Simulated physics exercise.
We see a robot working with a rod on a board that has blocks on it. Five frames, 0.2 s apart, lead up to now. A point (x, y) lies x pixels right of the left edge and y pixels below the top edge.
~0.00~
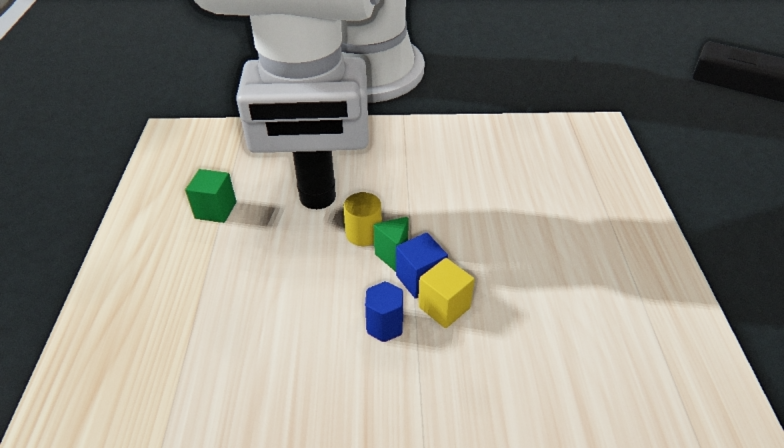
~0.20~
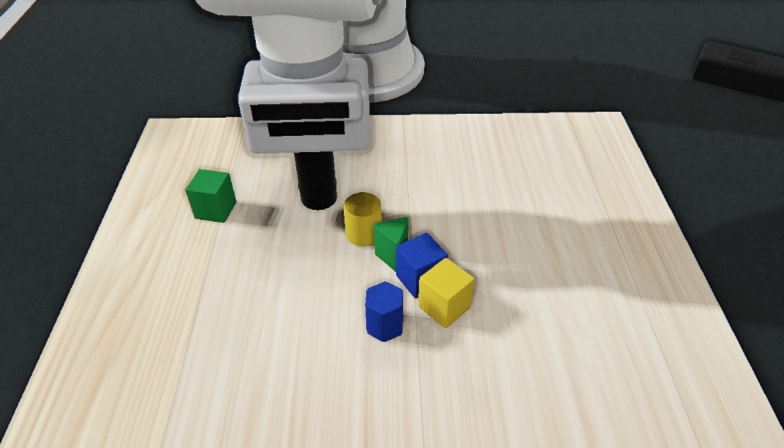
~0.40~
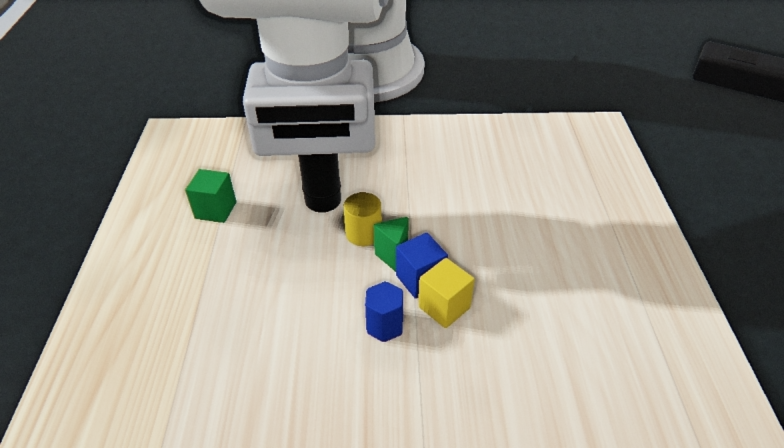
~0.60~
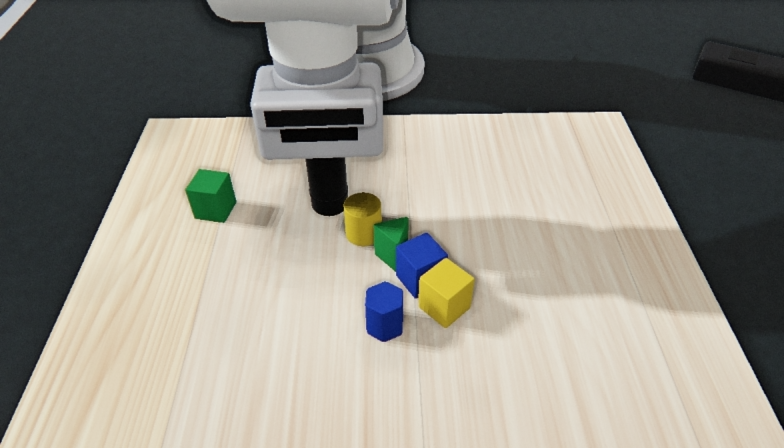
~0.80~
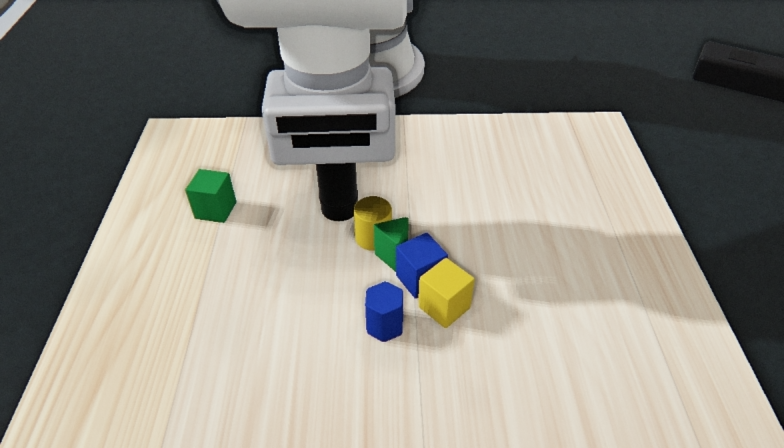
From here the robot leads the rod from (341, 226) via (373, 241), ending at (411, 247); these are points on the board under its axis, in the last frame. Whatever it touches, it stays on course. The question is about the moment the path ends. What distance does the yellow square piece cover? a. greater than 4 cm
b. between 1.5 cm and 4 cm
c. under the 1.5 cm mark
My pick is c.
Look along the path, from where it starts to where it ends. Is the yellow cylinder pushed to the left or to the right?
It shifts leftward.
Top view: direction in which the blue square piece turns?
In a top view, it turns counterclockwise.
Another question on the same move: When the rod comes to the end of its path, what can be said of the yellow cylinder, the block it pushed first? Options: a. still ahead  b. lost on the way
Option a.
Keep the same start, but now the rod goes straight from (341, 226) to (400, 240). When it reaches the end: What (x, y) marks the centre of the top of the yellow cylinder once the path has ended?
I'd expect the centre of its top face to be at (438, 220).
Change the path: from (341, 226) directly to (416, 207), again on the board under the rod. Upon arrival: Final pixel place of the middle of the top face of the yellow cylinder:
When the path ends, it will be at (409, 207).
The first path, step by step. Halfway along, rod at (372, 224); yellow cylinder at (411, 215); green three-sided block at (402, 237), turned 25° clockwise; blue square piece at (422, 255), turned 15° anticlockwise.
At the end, rod at (412, 231); yellow cylinder at (451, 218); green three-sided block at (403, 240), turned 25° clockwise; blue square piece at (424, 258), turned 20° anticlockwise; yellow square piece at (452, 281).
